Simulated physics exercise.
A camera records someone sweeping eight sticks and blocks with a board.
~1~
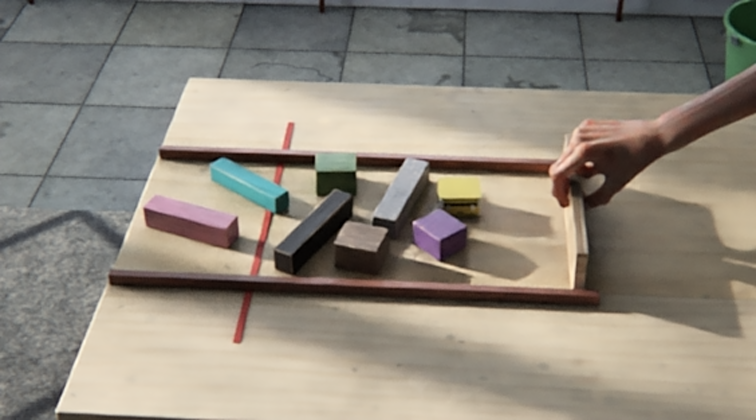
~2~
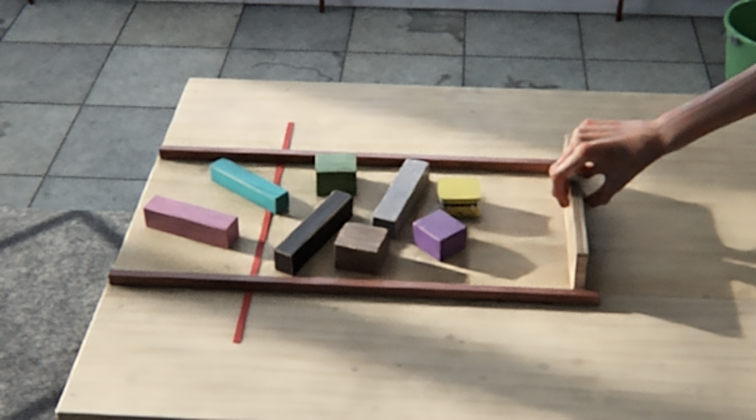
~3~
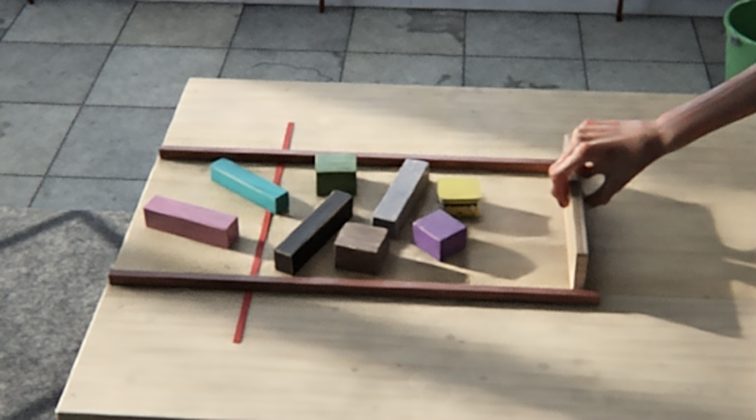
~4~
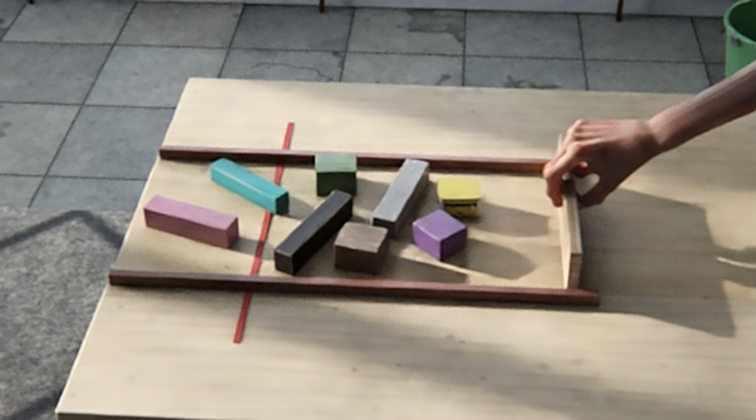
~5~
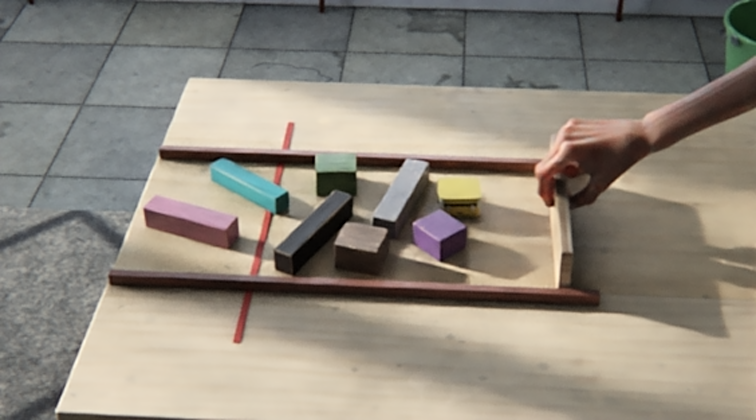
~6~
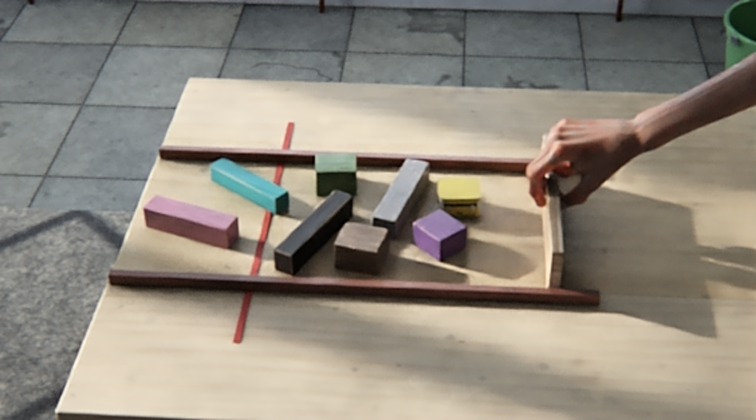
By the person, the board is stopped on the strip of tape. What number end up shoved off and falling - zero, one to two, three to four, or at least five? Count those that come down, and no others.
Looks like not a single one goes over the edge.
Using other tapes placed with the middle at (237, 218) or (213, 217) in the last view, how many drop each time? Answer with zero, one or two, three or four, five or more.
In order, you'd get one or two falling, then either three or four.
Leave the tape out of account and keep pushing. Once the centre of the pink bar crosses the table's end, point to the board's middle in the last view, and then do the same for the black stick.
I reckon its middle sits around (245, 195) and then around (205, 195).
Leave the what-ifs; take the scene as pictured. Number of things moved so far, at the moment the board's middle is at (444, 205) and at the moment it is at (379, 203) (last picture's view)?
At the first point the count is 3, at the second it's 6.
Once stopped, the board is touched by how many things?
Contact count: 3.
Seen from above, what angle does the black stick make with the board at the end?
Around 15 degrees.
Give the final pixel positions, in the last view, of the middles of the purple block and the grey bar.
Final positions: Near (241, 232); near (221, 187).
Soon after, none off yet; pink bar at rest near (191, 221); turquoise stick at rest near (249, 186); black stick at rest near (315, 232).
At rest, the number that fall off is zero.
